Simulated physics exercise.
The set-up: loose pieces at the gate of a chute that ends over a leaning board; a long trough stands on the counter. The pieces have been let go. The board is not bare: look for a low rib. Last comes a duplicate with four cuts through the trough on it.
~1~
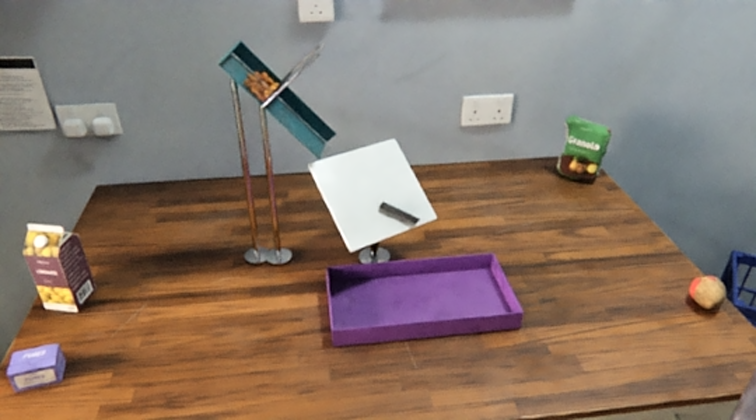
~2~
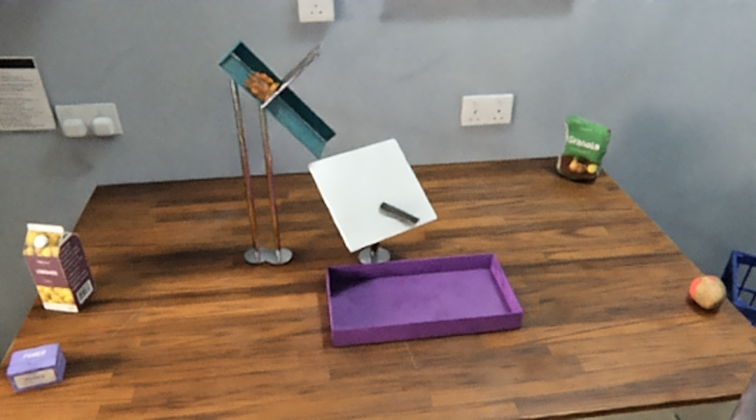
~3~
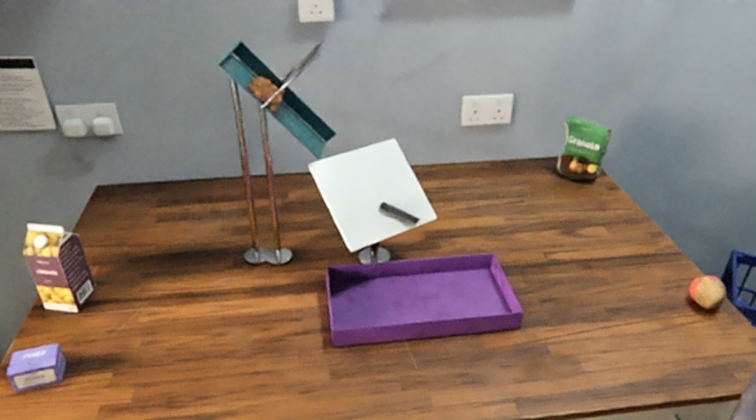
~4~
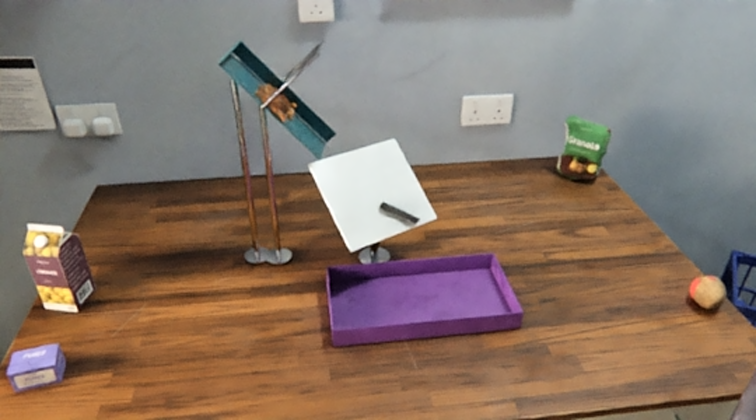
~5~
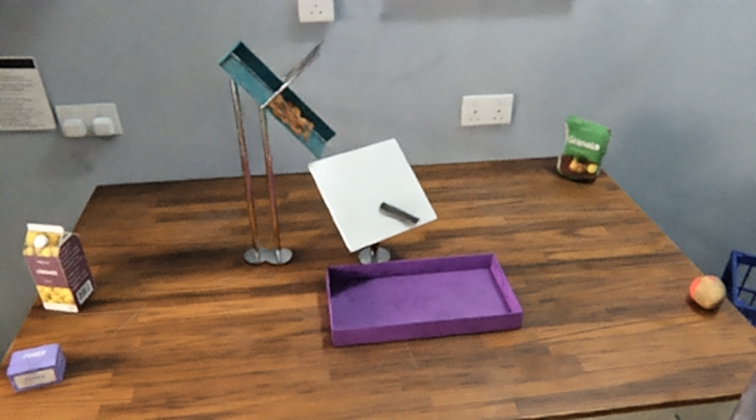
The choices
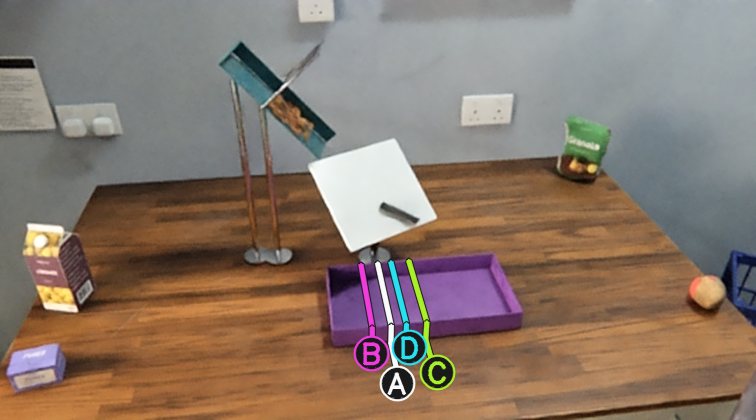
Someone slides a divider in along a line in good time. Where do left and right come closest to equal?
C is best.
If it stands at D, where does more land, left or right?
Right.
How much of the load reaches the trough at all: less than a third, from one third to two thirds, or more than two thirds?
About that: More than two thirds.
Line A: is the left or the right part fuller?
The right side.
On the marked copy, line A crosses the front rim at (391, 324); line B crosses the front rim at (372, 326); line C crosses the front rim at (426, 321); line D crosses the front rim at (406, 323).
With A, of what is caught, none at all on the left of the divider, the whole lot on the right.
With B, of what is caught, none at all on the left of the divider, the whole lot on the right.
With C, of what is caught, close to half on the left of the divider, close to half on the right.
With D, of what is caught, a small share on the left of the divider, all but a few on the right.
